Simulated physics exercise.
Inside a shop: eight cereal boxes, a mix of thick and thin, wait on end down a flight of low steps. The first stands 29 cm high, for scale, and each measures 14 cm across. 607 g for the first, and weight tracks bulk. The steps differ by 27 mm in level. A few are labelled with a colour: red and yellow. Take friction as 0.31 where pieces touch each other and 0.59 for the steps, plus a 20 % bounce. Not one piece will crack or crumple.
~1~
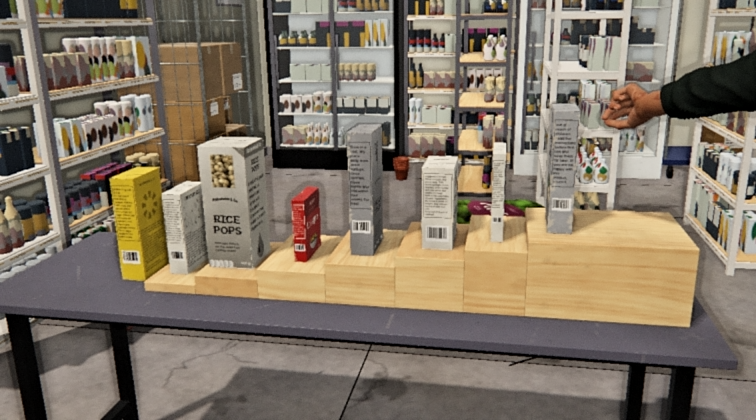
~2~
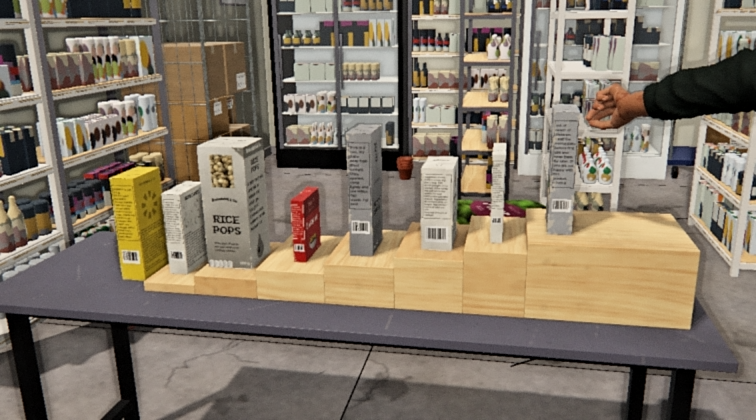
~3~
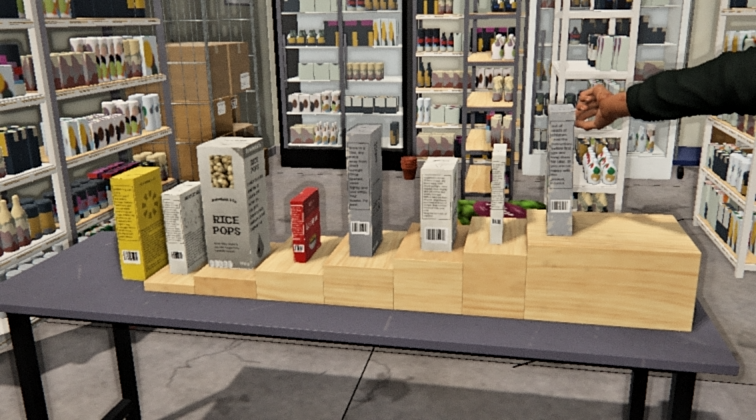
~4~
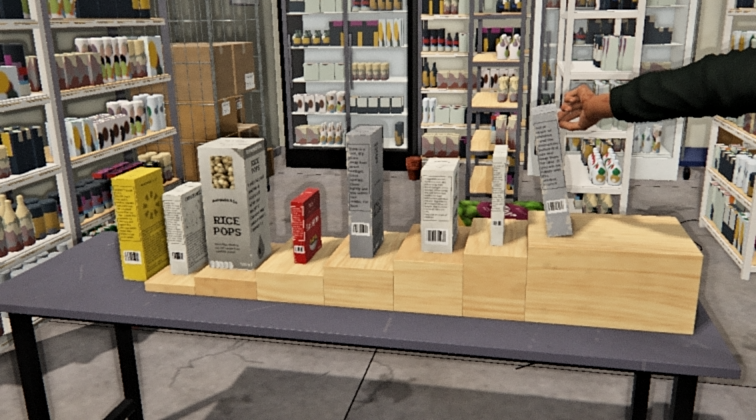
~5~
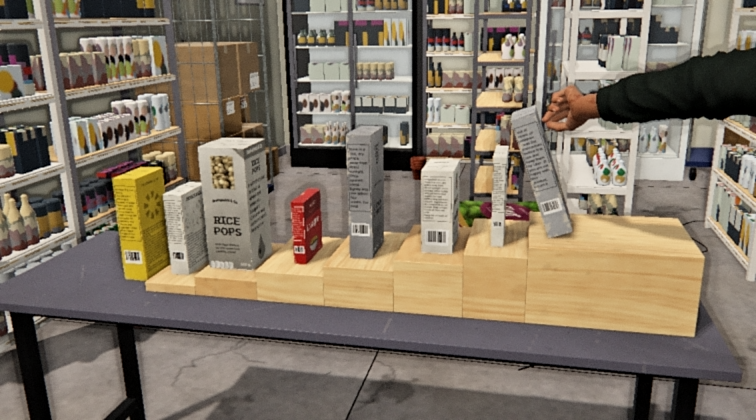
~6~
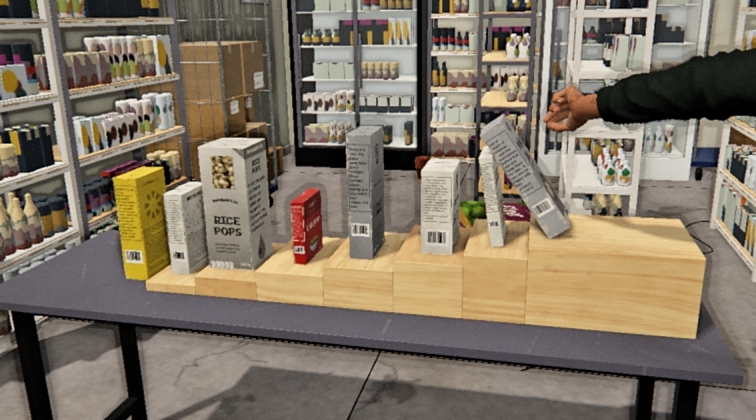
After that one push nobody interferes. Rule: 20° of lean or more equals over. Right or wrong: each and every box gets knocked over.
Right, they all go.
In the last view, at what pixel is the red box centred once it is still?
In the final picture its centre lies roughly at (285, 248).
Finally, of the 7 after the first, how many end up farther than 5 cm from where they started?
Shifted count - 7.
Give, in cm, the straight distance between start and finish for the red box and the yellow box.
Result: Red at 10 cm, yellow at 20 cm.
Then, 0.26 s past the last view, 2 of the 7 other boxes over.
Then, 0.66 s past the last view, 4 of the 7 other boxes over; red box 53° from how it stood.
Then, 1.26 s past the last view, 7 of the 7 other boxes over; red box lying flat; yellow box 55° from how it stood.
In the end, 7 of the 7 other boxes over; yellow box lying flat; red box lying flat. Not one is left standing. From the last view, middles, yellow box near (91, 255), red box near (285, 249).
